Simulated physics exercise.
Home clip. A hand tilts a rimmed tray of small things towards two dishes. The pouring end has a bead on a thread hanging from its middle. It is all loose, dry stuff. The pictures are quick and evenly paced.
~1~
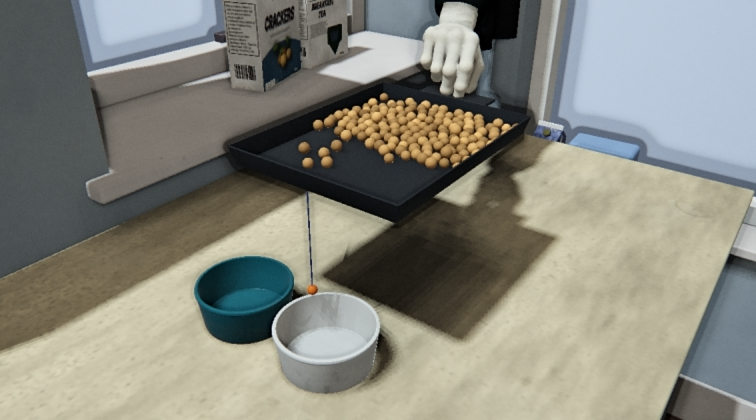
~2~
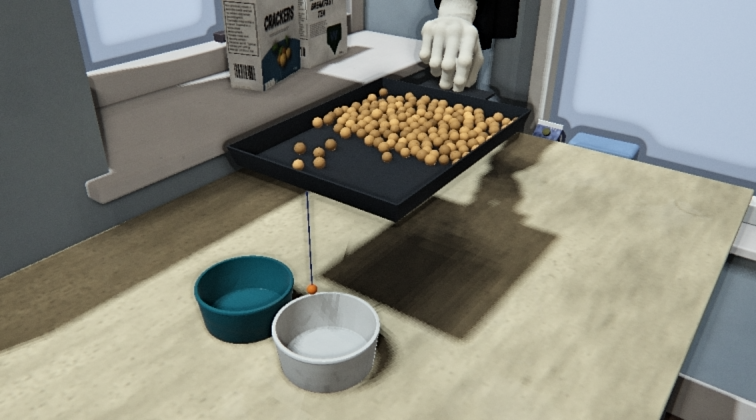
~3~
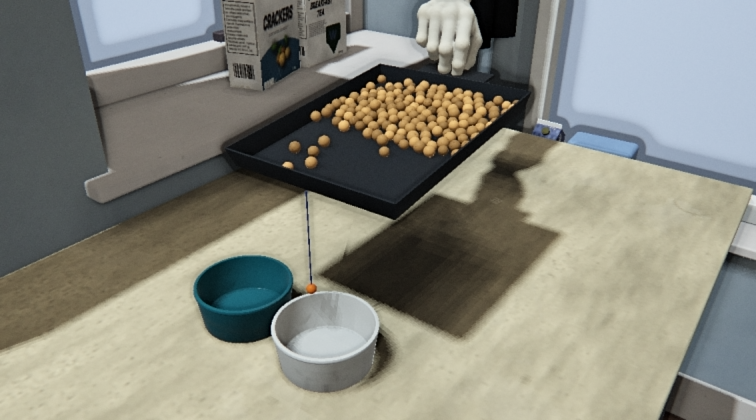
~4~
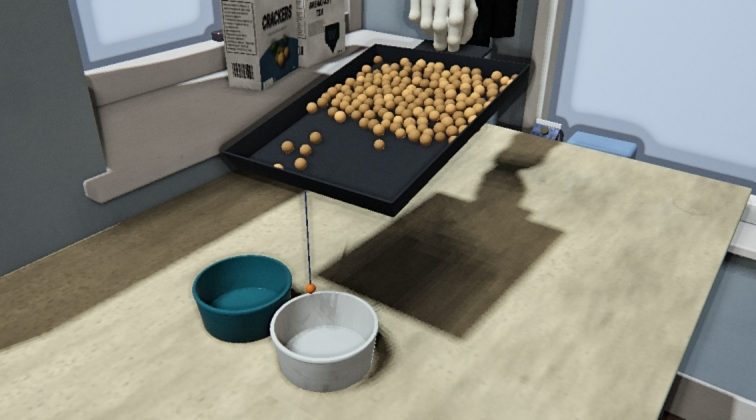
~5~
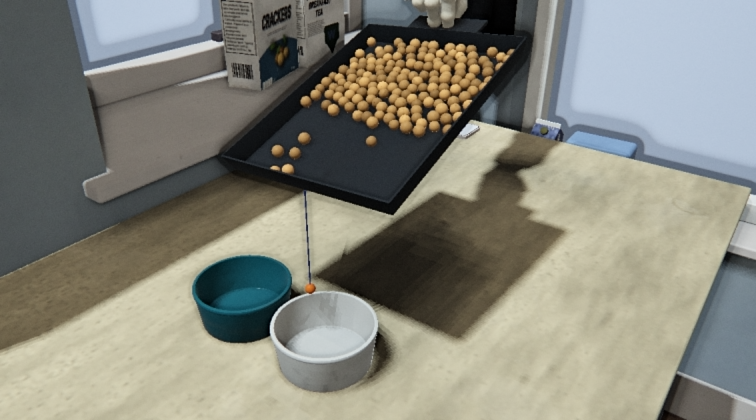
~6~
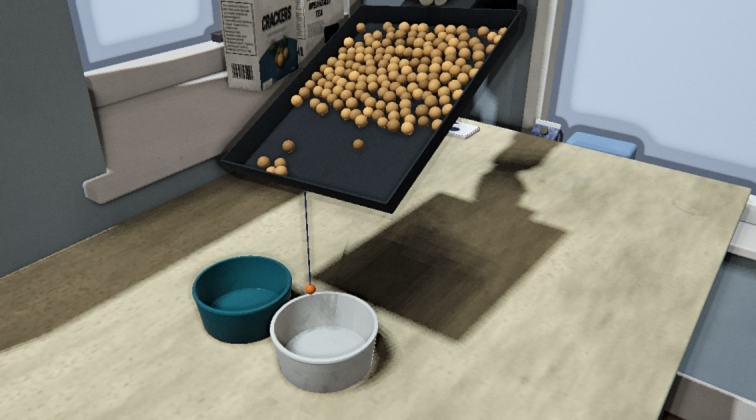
On a wooden tabletop, a white hand raised the far end of a black tray of small round beads, tilting it steadily toward a teal dish and a white one as the beads began sliding down.
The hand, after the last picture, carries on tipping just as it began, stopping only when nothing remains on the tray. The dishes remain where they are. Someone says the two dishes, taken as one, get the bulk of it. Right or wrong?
Wrong, they get less than half.
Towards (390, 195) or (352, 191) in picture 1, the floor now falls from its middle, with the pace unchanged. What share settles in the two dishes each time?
10 % and 20 %, roughly.
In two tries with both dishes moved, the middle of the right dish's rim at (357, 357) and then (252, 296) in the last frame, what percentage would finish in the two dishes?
20, then 30 %.
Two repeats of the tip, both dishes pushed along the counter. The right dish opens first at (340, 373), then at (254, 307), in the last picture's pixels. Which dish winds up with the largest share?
Result, try one: The dish at left; try two: The dish at right.
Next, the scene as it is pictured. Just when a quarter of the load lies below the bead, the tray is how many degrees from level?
Angle: Close to 80°.
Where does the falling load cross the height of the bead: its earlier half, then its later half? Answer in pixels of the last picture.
Starting near (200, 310), moving on to near (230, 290).
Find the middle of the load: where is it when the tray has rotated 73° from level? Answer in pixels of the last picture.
Near (239, 207).
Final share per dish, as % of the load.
For the left dish some 30 %, for the right dish some 0 %.
Just after the last frame, tray tipped steeply; roughly a third on the tray; just a few in the right dish; just a few in the left dish; about a tenth outside both; roughly half in the air.
A moment on, tray tipped past a quarter turn; just a few in the right dish; roughly a quarter in the left dish; roughly two thirds outside both; about a tenth in the air.
Further on, tray tipped past a quarter turn; just a few in the right dish; roughly a third in the left dish; roughly two thirds outside both.
When it is over, tray tipped past a quarter turn; just a few in the right dish; roughly a third in the left dish; roughly two thirds outside both.
